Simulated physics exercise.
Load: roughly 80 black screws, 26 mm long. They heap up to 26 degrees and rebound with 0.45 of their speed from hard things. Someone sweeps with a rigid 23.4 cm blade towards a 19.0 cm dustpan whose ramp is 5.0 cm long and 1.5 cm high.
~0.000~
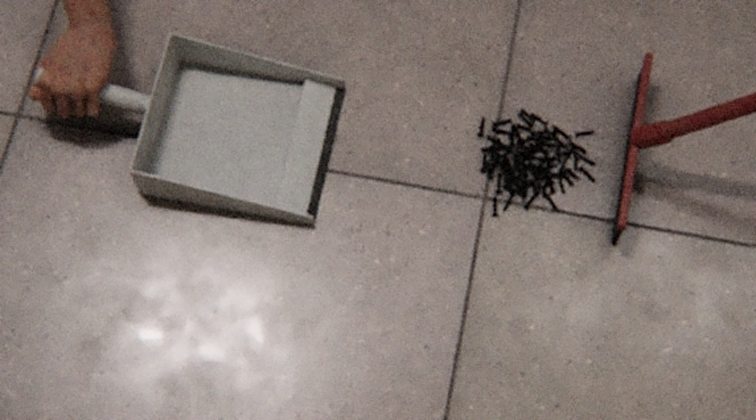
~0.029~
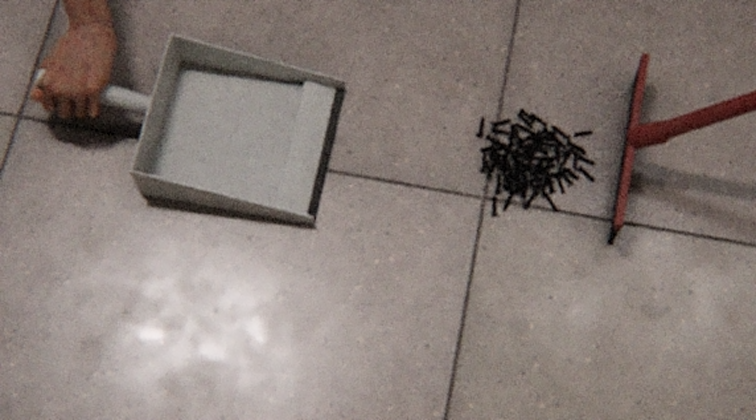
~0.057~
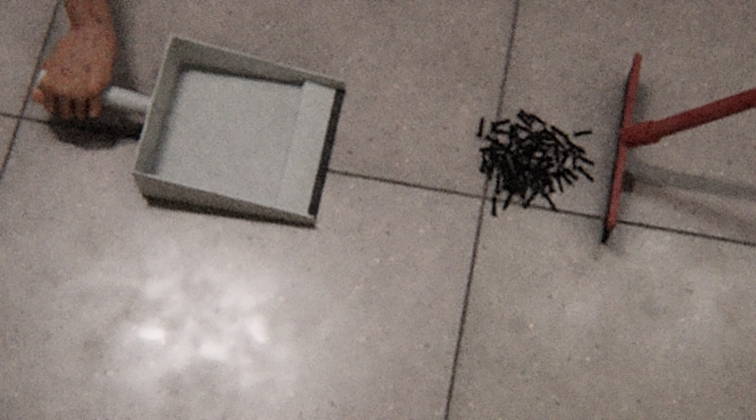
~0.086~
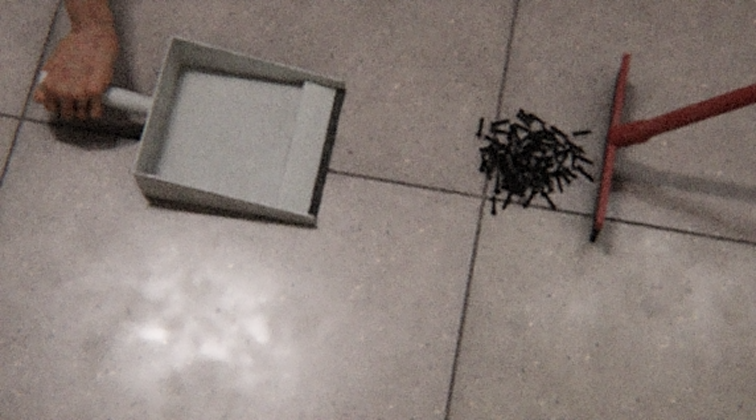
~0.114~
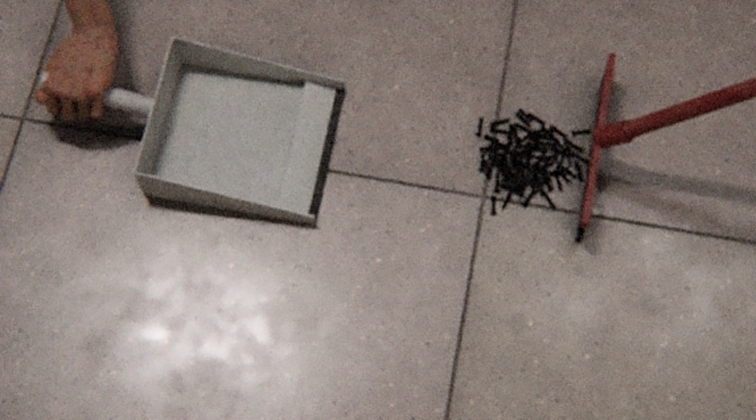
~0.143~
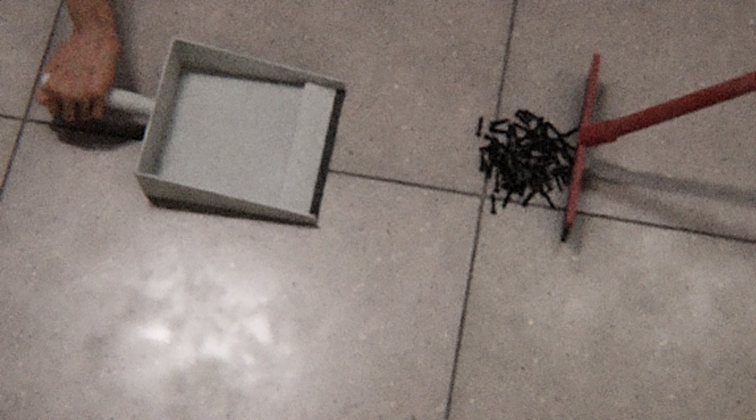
On a grey tiled floor, a hand held a pale dustpan still on the left while a red blade on a handle slid leftward from the right, reaching a pile of black screws and nudging its nearest edge.
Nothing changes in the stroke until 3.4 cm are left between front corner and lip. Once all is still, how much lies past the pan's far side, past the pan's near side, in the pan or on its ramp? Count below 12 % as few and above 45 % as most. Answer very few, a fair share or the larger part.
Far side: Very few, near side: Very few, pan: A fair share.
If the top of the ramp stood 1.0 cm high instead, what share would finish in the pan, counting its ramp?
Then about 25 per cent.
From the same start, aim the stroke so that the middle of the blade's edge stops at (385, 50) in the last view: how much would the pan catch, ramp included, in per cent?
Some 5 per cent.
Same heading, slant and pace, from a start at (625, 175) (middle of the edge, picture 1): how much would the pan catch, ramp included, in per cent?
Some 20 per cent.
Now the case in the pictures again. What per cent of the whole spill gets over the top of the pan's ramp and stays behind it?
Roughly 0 per cent.
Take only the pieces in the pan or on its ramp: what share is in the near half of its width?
Roughly 50 per cent.
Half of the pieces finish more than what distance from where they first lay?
About 24 cm.
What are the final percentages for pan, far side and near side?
Far side 5; near side 0; pan 20.
After 0.37 s, middle of the blade 17 cm from the lip; 0 % over the lip, far side 5 %, near side 0 %.
After 0.52 s, middle of the blade 8 cm from the lip; 0 % over the lip, far side 5 %, near side 0 %.
After 0.79 s, middle of the blade 4 cm from the lip; 20 % over the lip, far side 5 %, near side 0 %.
At rest (1.2 s), far side 5 %, near side 0 %, pan 20 %, in front of the lip or behind the blade 70 %.
